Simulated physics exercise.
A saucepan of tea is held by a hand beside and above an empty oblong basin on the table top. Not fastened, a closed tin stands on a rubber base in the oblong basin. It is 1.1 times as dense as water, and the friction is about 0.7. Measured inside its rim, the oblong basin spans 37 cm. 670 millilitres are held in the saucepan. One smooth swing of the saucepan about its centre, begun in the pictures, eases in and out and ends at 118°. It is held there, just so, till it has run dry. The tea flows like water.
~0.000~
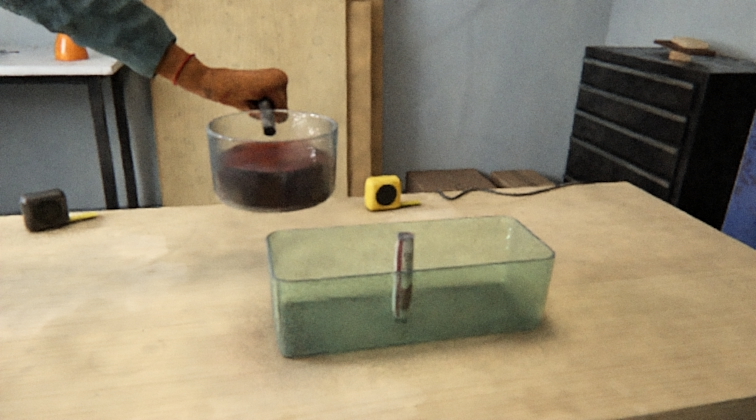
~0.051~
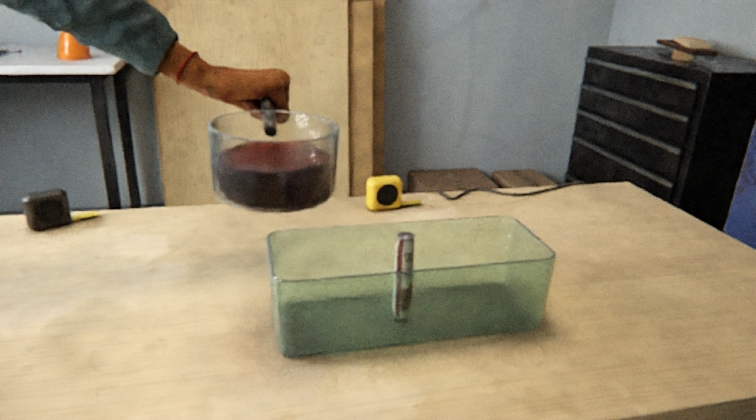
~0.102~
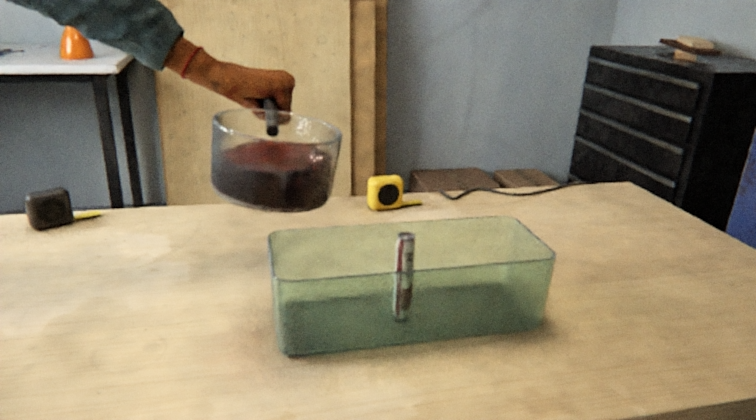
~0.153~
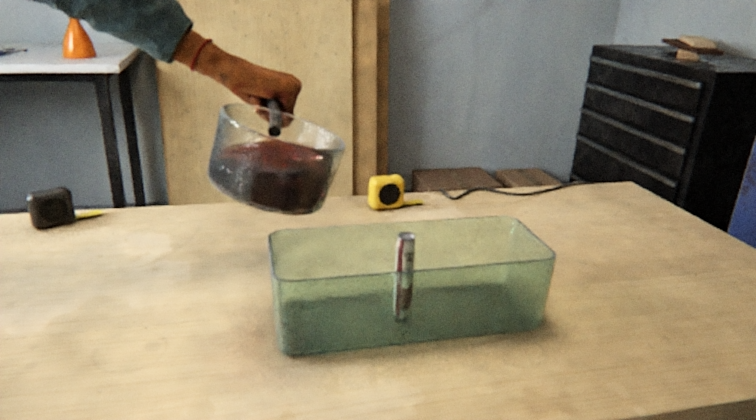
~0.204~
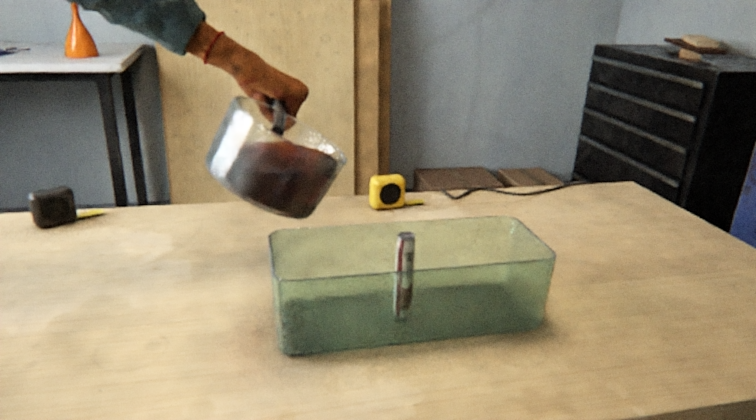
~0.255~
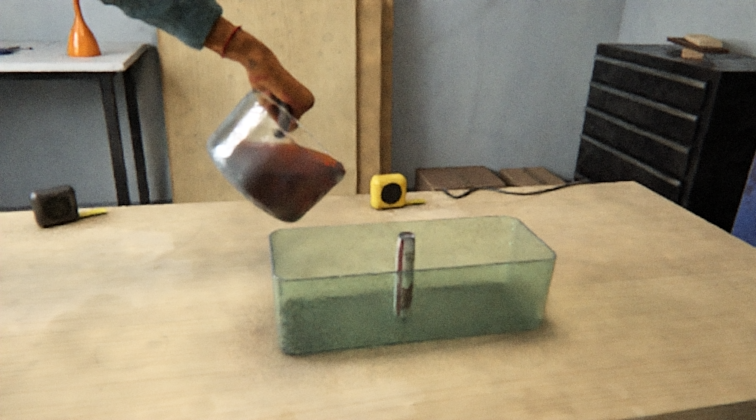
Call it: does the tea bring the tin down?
Call: Not brought down.
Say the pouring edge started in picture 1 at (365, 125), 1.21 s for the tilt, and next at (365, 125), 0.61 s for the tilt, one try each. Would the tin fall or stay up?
Trial 1 - tin stays standing; trial 2 - tin tips.
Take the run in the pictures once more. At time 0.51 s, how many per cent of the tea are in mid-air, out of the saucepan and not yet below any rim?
My guess is roughly 34 %.
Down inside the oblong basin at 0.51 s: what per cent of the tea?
Fraction in basin: Approx. 46%.
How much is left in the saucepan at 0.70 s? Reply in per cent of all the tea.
Near 3 in a hundred.
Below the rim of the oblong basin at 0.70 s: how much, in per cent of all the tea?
About 92 %.
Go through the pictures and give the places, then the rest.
In the first frame, tilt 0°; pouring edge (336, 125); surface from (213, 158) to (332, 153); the oblong basin's rim runs from (270, 257) to (534, 236); the tin's top is at (405, 240).
In the second frame, tilt 2°; pouring edge (337, 127); surface from (214, 158) to (332, 154).
In the third frame, tilt 8°; pouring edge (340, 134); surface from (214, 157) to (333, 155).
In the fourth frame, tilt 17°; pouring edge (343, 144); surface from (214, 155) to (334, 157).
In the fifth frame, tilt 30°; pouring edge (344, 158); surface from (209, 152) to (338, 158).
In the sixth frame, tilt 44°; pouring edge (341, 174); surface from (213, 145) to (336, 162); 1 per cent is over the edge.
After 0.51 s the tilt is 111° and 21 per cent is still to pour; the tin stands where it began.
After 0.70 s the tilt is 118° and 3 per cent is still to pour; the tin stands where it began.
After 0.90 s the tilt is 118° and 0 per cent is still to pour; the tin stands where it began.
After 1.11 s the tilt is 118° and 0 per cent is still to pour; the tin stands where it began.
In the end the tin stands where it began.
